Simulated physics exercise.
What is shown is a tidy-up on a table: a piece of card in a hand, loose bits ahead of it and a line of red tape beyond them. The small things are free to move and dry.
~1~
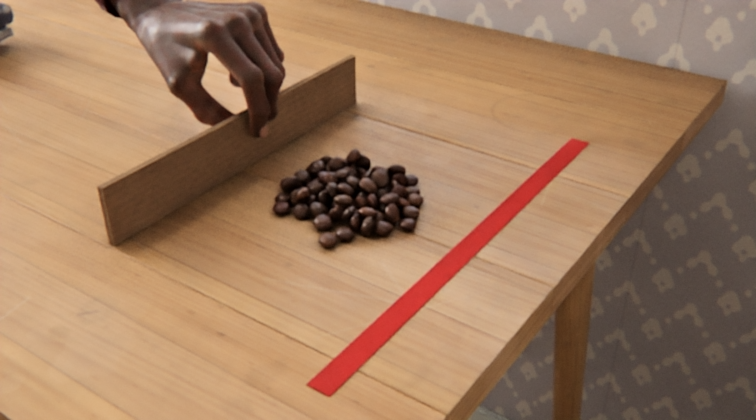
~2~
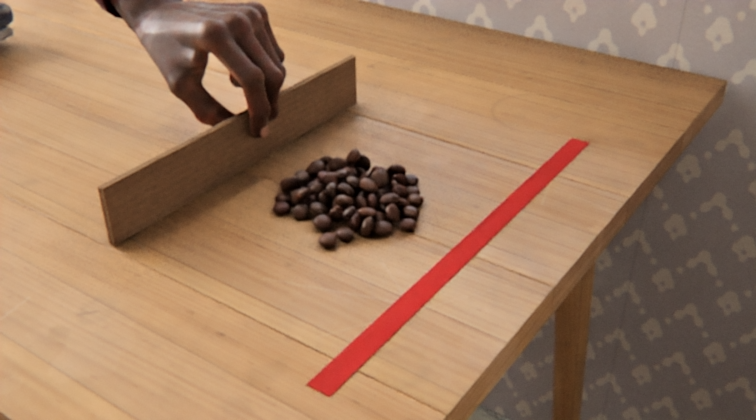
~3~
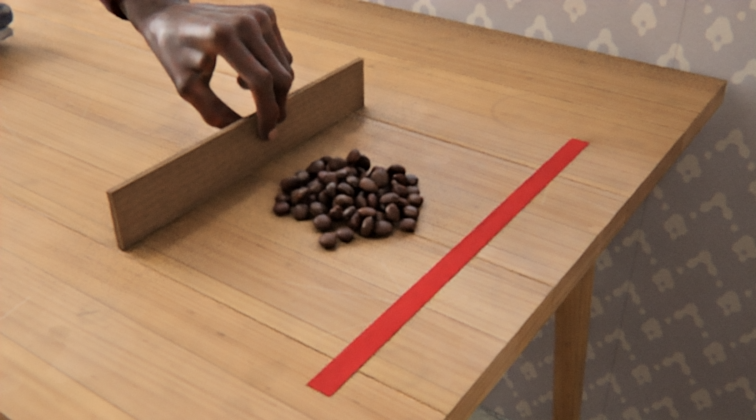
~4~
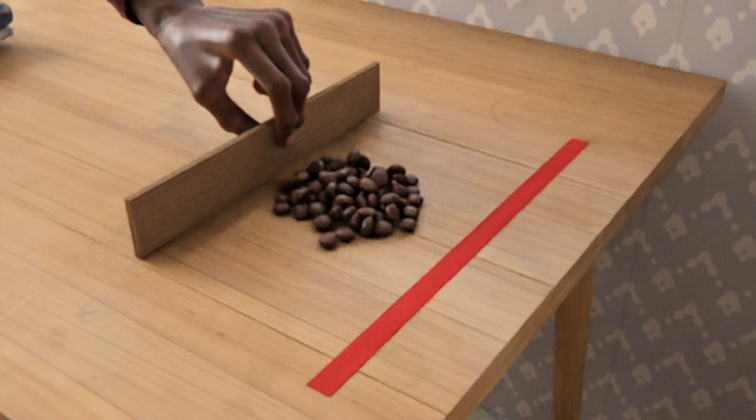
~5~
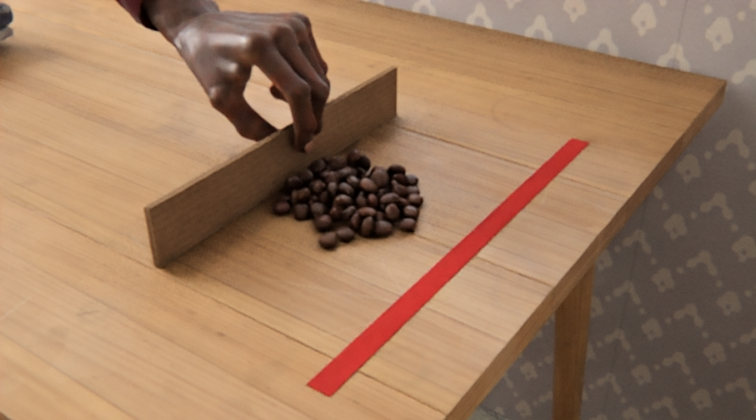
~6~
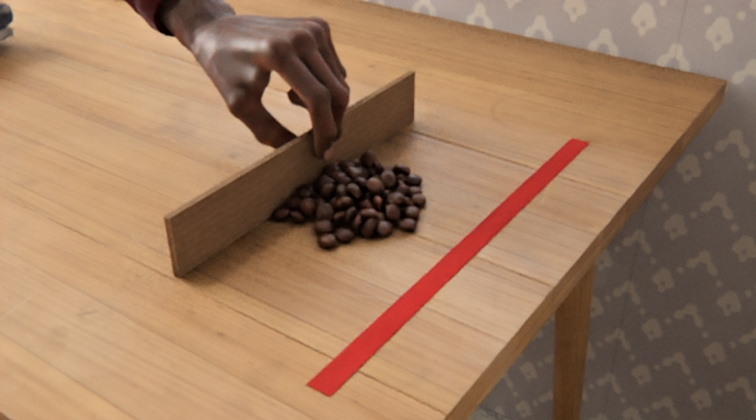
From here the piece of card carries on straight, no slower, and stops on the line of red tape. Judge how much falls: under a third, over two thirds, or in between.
It loses a share smaller than a third.
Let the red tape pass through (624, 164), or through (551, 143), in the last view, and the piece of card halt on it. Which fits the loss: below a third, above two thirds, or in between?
Over two thirds; under a third.
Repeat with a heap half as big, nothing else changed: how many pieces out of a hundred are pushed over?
Near 0 per cent of the pieces.
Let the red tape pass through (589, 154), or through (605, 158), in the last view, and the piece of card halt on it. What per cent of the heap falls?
First stop: 40 per cent; second stop: 60 per cent.
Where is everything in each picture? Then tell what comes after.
In the first picture, piece of card (126, 203), at rest; red tape (572, 149), about a palm's width from the edge; edge at (562, 279); the heap (344, 193), flat chocolate drops.
In the second picture, piece of card (127, 203), at rest.
In the third picture, piece of card (135, 207); the heap (344, 193).
In the fourth picture, piece of card (153, 215).
In the fifth picture, piece of card (172, 224); the heap (344, 193).
In the sixth picture, piece of card (192, 233); red tape (572, 149); edge at (562, 279); the heap (356, 196), roughly half pushed along.
Just after the last frame, piece of card still moving, near (396, 161); heap all on the table, its front near (481, 247).
A moment on, piece of card stopped at the red tape; heap about a tenth over the edge.
Further on, piece of card stopped at the red tape; heap roughly a quarter over the edge.
When it is over, piece of card stopped at the red tape; heap roughly a quarter over the edge.
